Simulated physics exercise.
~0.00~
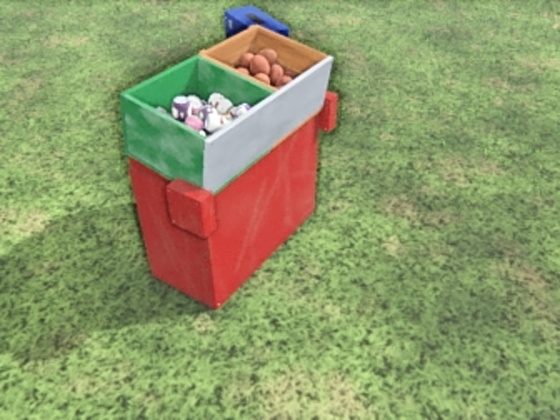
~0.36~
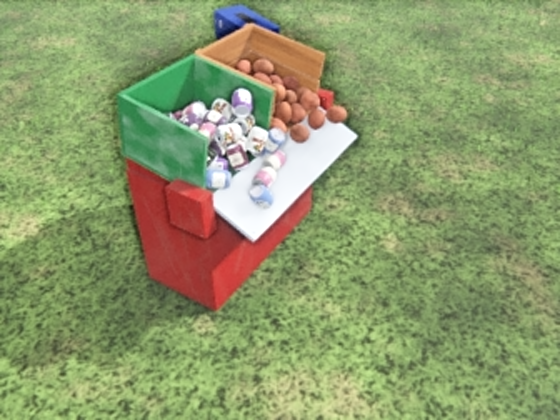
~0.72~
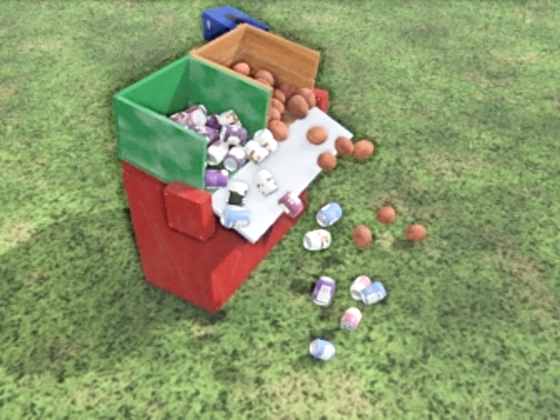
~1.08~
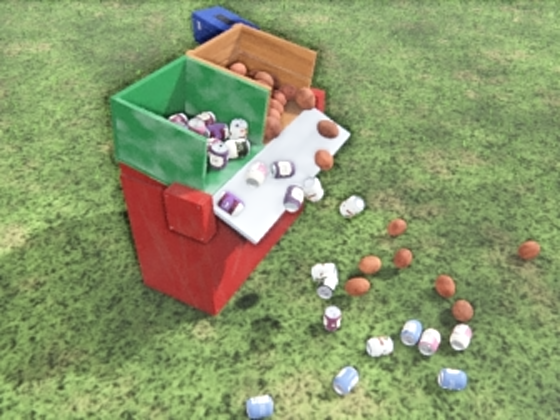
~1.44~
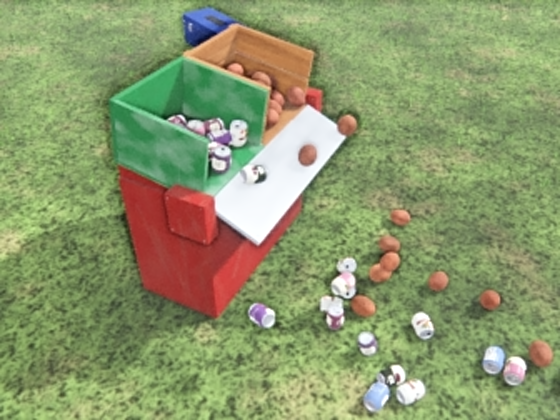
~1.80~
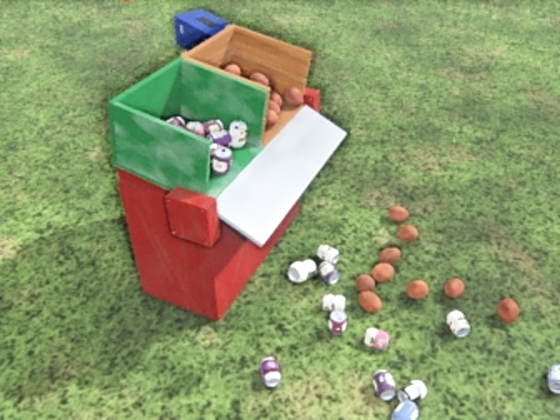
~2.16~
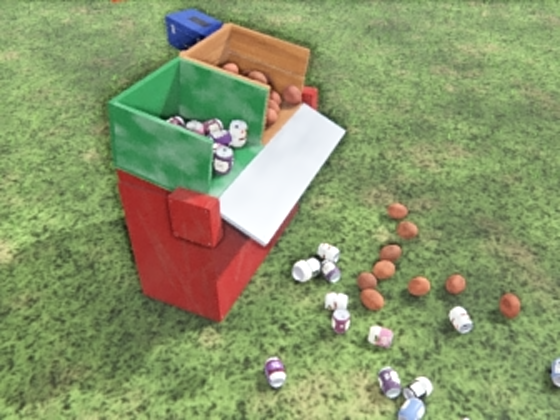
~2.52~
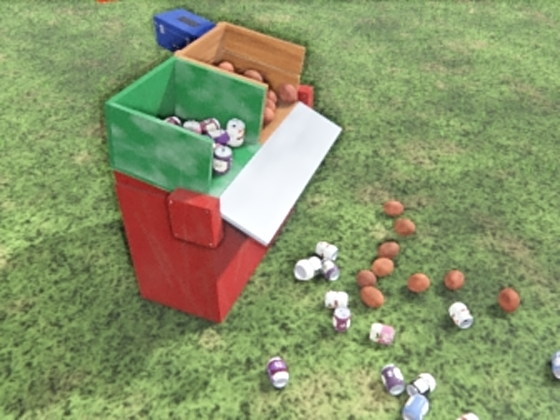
A white flap swings down and potatoes and cans spill onto the grass and settle.
